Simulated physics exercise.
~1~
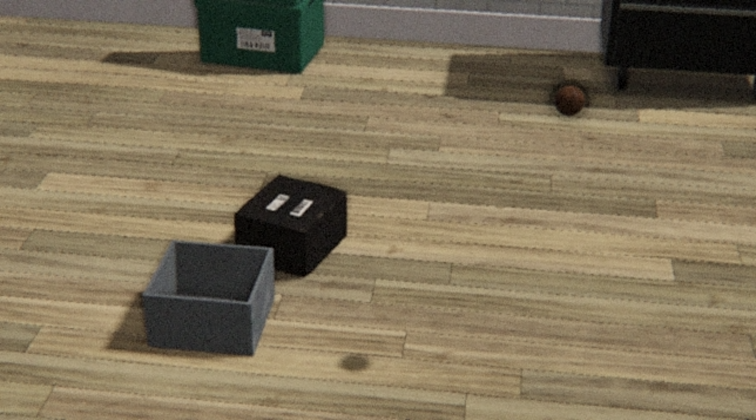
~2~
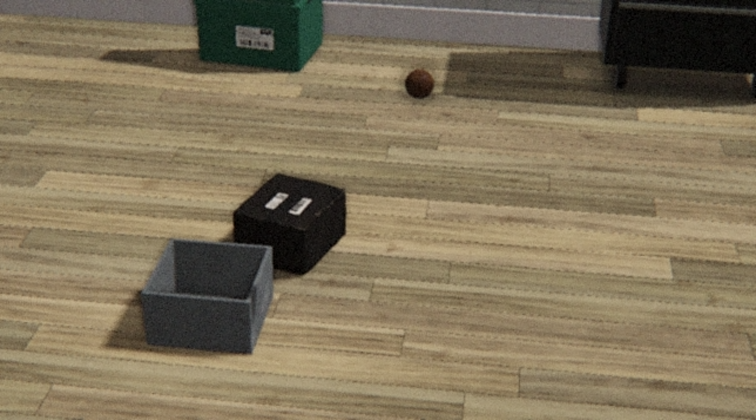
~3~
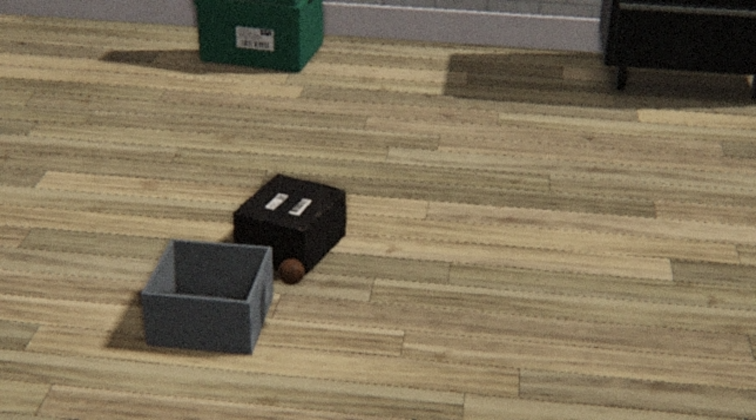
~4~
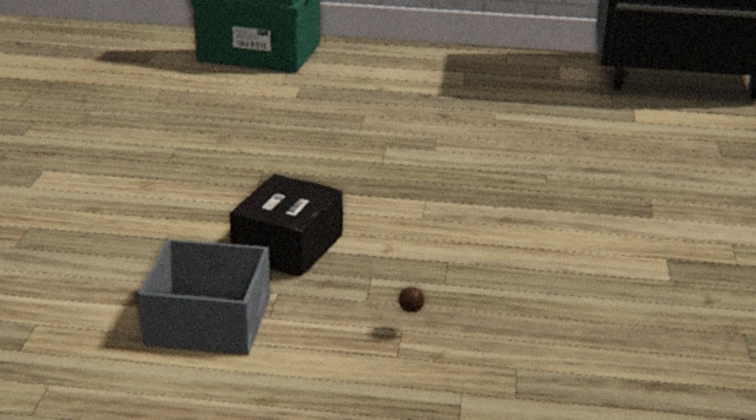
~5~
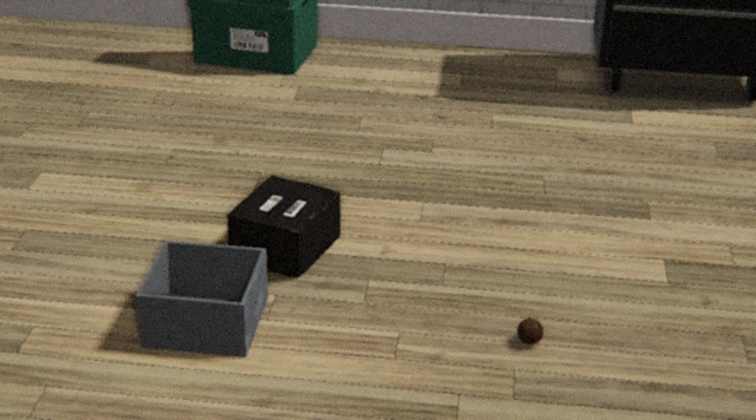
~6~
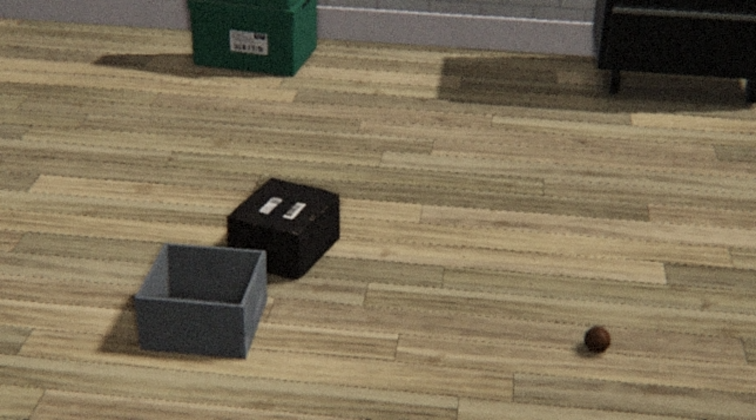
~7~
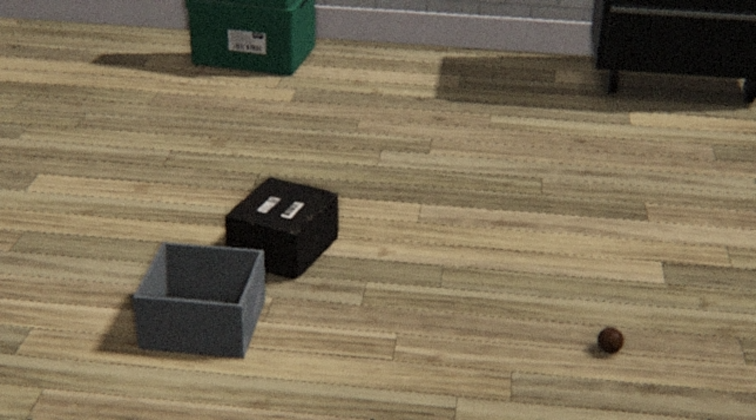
A brown ball flies left past a black parcel, misses the open grey box, and settles to the right.
